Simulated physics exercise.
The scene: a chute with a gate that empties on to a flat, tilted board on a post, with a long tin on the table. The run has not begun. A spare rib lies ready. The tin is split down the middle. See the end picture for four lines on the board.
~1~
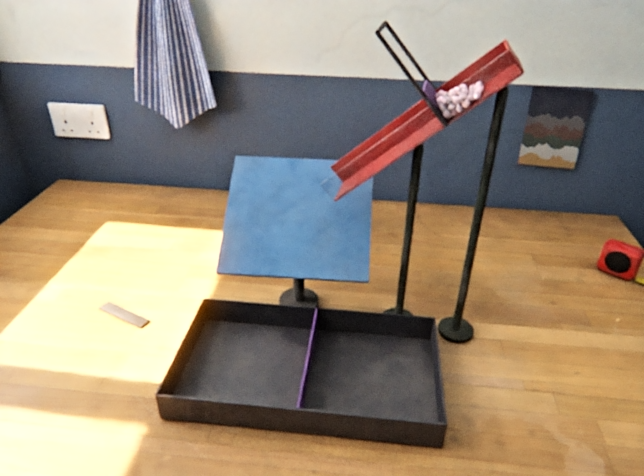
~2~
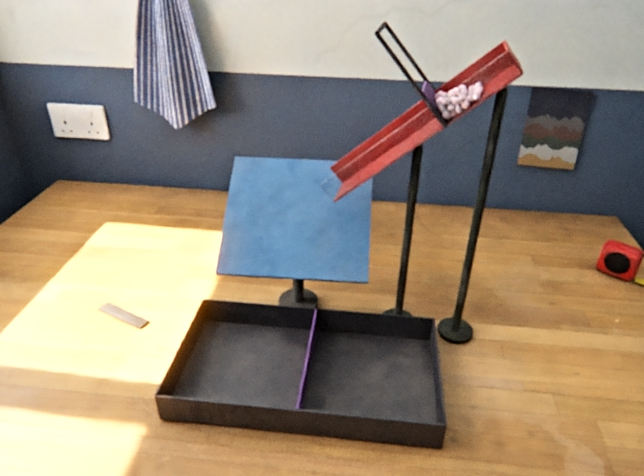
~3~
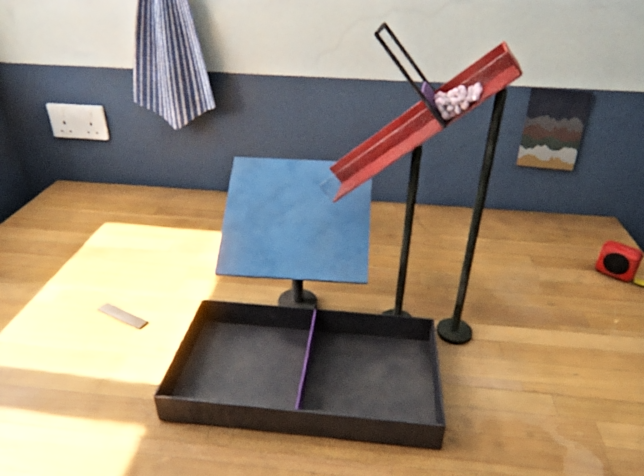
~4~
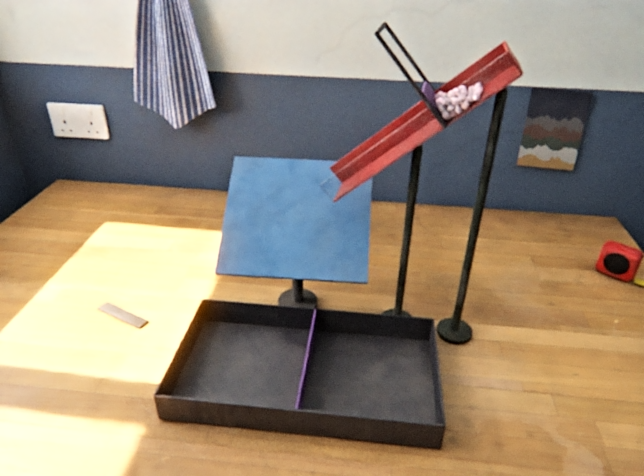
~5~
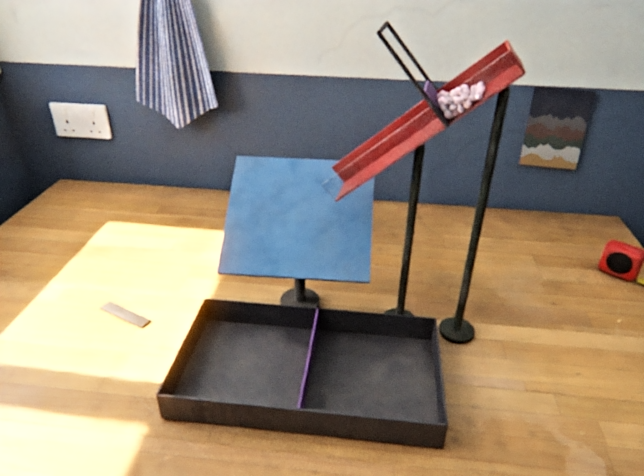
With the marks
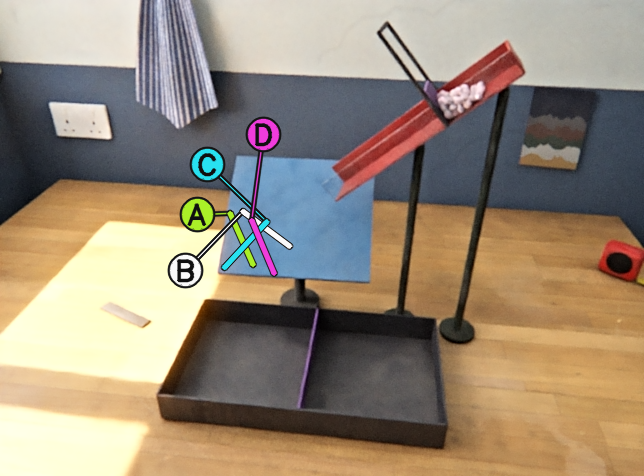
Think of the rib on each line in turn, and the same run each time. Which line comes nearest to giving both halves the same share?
The best line is B.
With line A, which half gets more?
The left half.
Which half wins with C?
More lands on the left.
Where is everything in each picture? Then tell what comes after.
In the first picture, load behind the gate at (456, 100), sugar pearls; lip of the chute at (339, 192), sloping fairly steeply.
In the second picture, middle of the board at (297, 215), tilted fairly steeply; middle of its low edge at (291, 278); of its high edge at (303, 159).
In the third picture, front corners of the tin at (154, 396) and (445, 425); front end of its middle wall at (296, 410); gate still shut at (427, 92).
In the fourth picture, middle of the load at (455, 102); lip at (338, 192).
In the fifth picture, middle of the load at (457, 101); lip at (341, 192).
On the marked copy, line A from (230, 213) to (253, 264); line B from (242, 211) to (289, 246); line C from (266, 221) to (224, 267); line D from (251, 220) to (274, 273).
With A, of what is caught, nearly all in the left half, a small part in the right.
With B, of what is caught, about half in the left half, about half in the right.
With C, of what is caught, nearly all in the left half, a stray few in the right.
With D, of what is caught, most in the left half, a small part in the right.
